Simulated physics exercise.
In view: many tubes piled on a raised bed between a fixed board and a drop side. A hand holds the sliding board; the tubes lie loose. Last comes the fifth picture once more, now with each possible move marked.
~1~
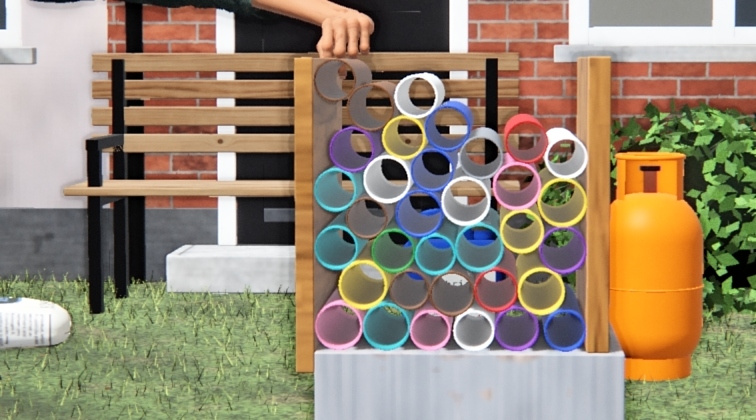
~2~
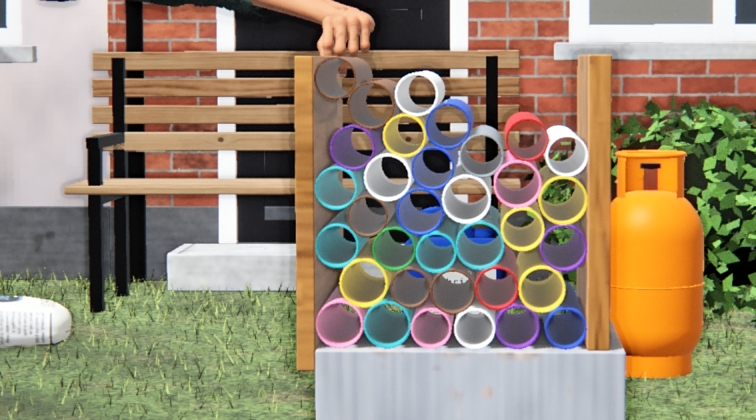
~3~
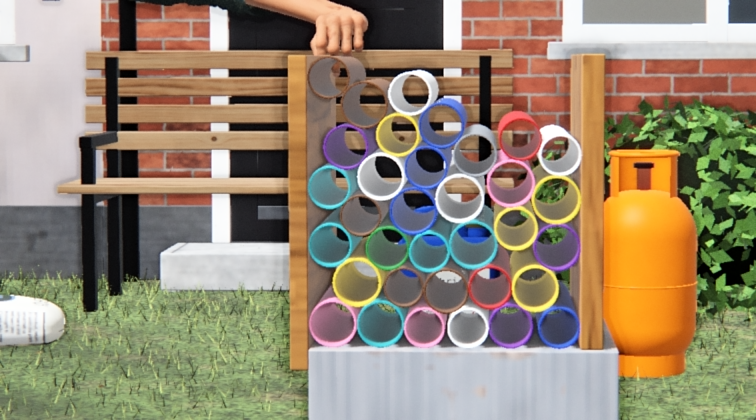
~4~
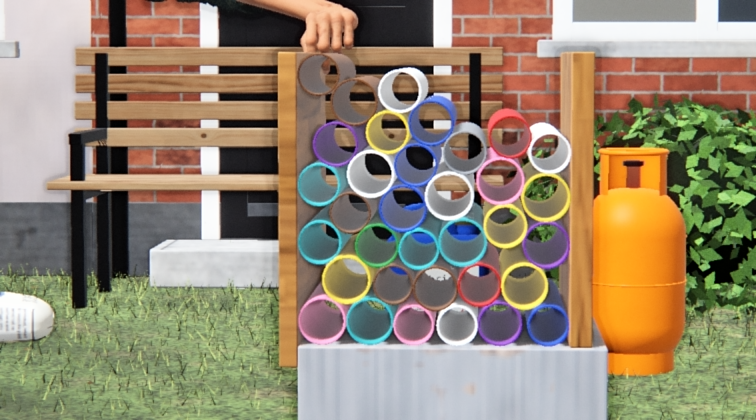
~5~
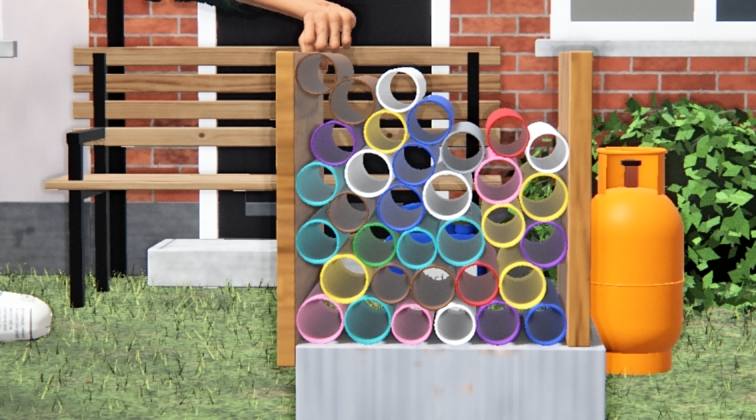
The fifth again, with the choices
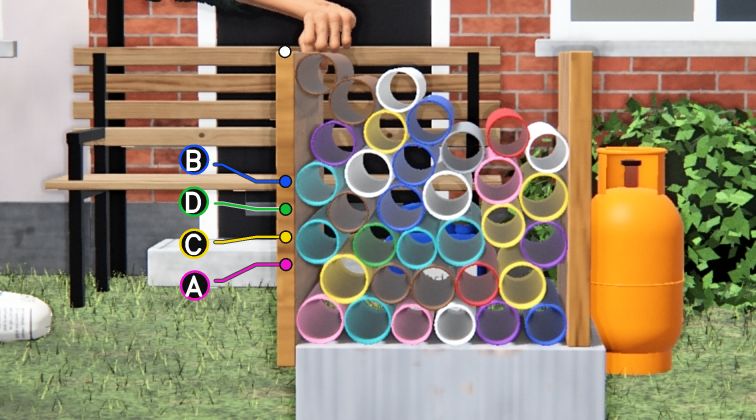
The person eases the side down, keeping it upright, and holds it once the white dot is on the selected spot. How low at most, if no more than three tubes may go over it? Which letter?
Stop at D.
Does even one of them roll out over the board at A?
At A: Yes.
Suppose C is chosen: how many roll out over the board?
With C, four.
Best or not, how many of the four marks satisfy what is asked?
Two of the four.
On the marked copy, A at (286, 265); B at (286, 182); C at (286, 237); D at (286, 209); the white dot at (285, 51).
Following D. Soon after the start, top of the board (295, 121).
Later, top of the board (296, 201).
In the end, top of the board (296, 209), one out over the board.
As for the rest, A four out over the board; B none out over the board; C four out over the board.
